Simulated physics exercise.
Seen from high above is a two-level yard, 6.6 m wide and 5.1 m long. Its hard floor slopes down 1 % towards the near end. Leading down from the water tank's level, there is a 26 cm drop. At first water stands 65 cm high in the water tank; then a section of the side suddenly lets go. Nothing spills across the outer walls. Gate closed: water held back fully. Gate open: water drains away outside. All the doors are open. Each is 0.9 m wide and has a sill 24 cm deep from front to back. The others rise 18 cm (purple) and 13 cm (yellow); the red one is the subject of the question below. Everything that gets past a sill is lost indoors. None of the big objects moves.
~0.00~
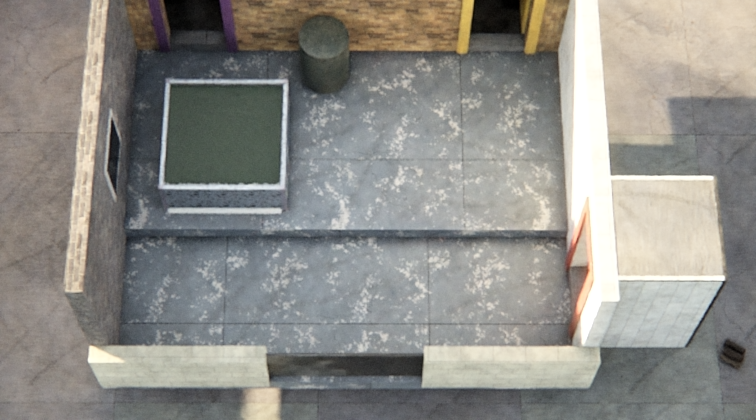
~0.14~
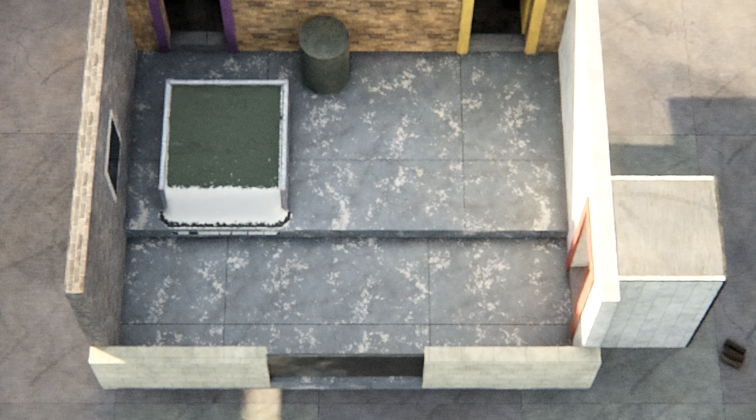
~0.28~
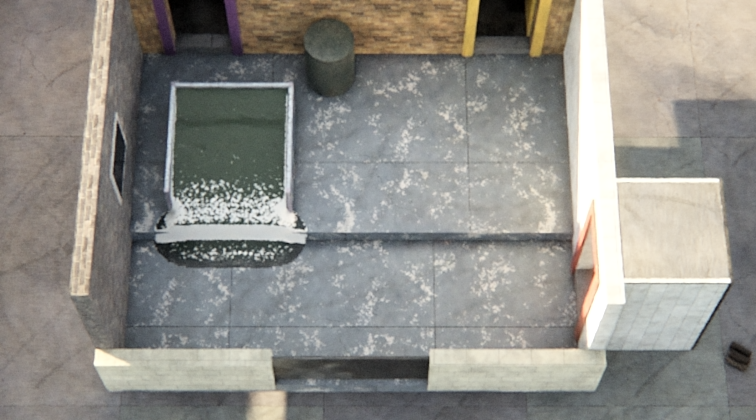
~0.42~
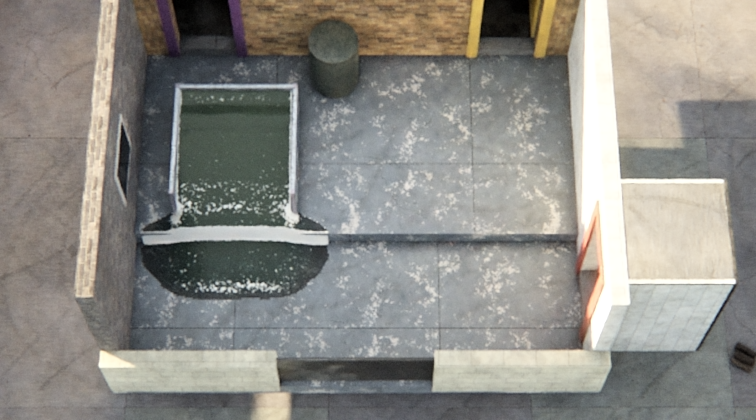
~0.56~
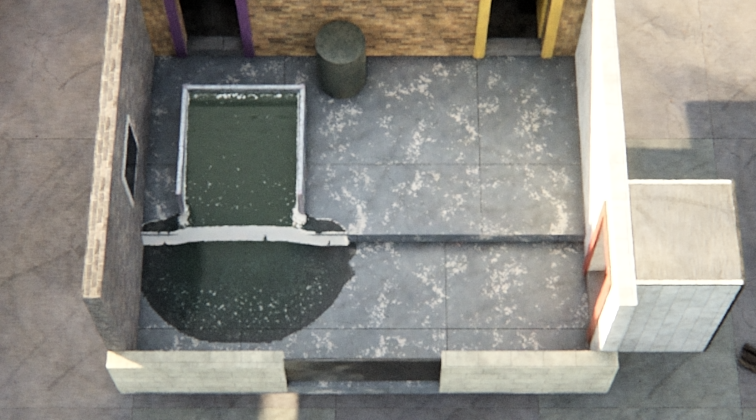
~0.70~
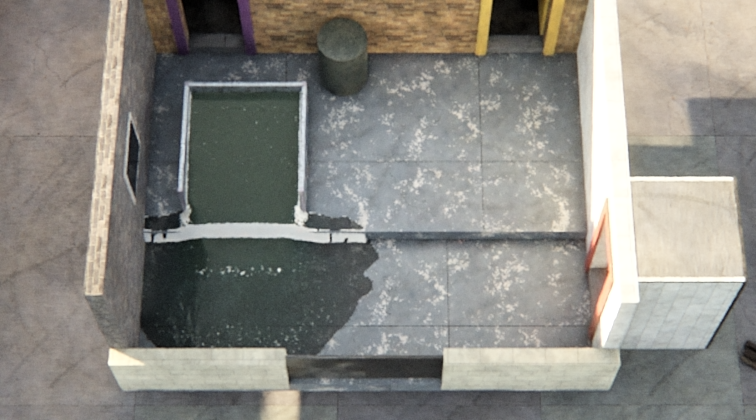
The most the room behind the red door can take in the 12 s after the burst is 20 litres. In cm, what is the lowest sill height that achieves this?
About 19 cm.
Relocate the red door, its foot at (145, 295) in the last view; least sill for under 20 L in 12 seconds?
21 cm.
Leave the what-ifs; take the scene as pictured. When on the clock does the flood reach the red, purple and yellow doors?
Arrival: Red 2.6 s, purple not in the 12 s, yellow not within the 12 s.
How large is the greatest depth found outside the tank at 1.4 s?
Around 49 centimetres.
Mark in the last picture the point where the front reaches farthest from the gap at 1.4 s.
Close to pixel (412, 368).
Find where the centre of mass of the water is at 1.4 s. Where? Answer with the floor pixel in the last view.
The water is centred near (244, 255).
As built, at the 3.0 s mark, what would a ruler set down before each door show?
Lab note, cm: Red 16; purple 0; yellow 0.
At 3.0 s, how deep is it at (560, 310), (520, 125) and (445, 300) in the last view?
Depths in order: 4 / 0 / 6 cm.
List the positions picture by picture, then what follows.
The first frame shows the water tank at (225, 136) is whole and still, 65 cm deep; the red door at (579, 274) is dry.
In the second frame, the gap is at (225, 200), the front 0.3 m out at (178, 225); the back of the water tank holds 65 cm.
In the third frame, the front is at (184, 261), 0.7 m from the gap at (231, 204); 1.3 m2 of floor is wet, 65 cm left at the back.
In the fourth frame, water pours out at (235, 206) and has run 1.2 m, to (187, 292); about 11 cm deep outside, 60 cm at the back.
In the fifth frame, the gap is at (242, 208), the front 1.8 m out at (208, 335); the back of the water tank holds 54 cm.
In the sixth frame, the gap is at (244, 205), the front 2.4 m out at a hidden place; the back of the water tank holds 55 cm; the red door at (599, 275), 5.3 m from the gap, is still 3.4 m from the nearest water.
After 1.4 s water covers 25 % of the floor, deepest (49 cm) near (138, 368); it has not reached the red door.
After 3.0 s water covers 45 % of the floor, deepest (36 cm) near (147, 242); 16 cm at the red door, 0 litres in over its 21 cm sill.
After 12.0 s water covers 45 % of the floor, deepest (28 cm) near (267, 242); 12 cm at the red door, 8 litres in over its 21 cm sill.
At the red door as built, the water arrived by 2.7 s and peaked near 25 cm at 6.2 s.
With a sill of 15.5 cm, 65 litres would have come in within the 12 s; with 20.5 cm, 10 litres. So under 20 litres takes about 19 cm.
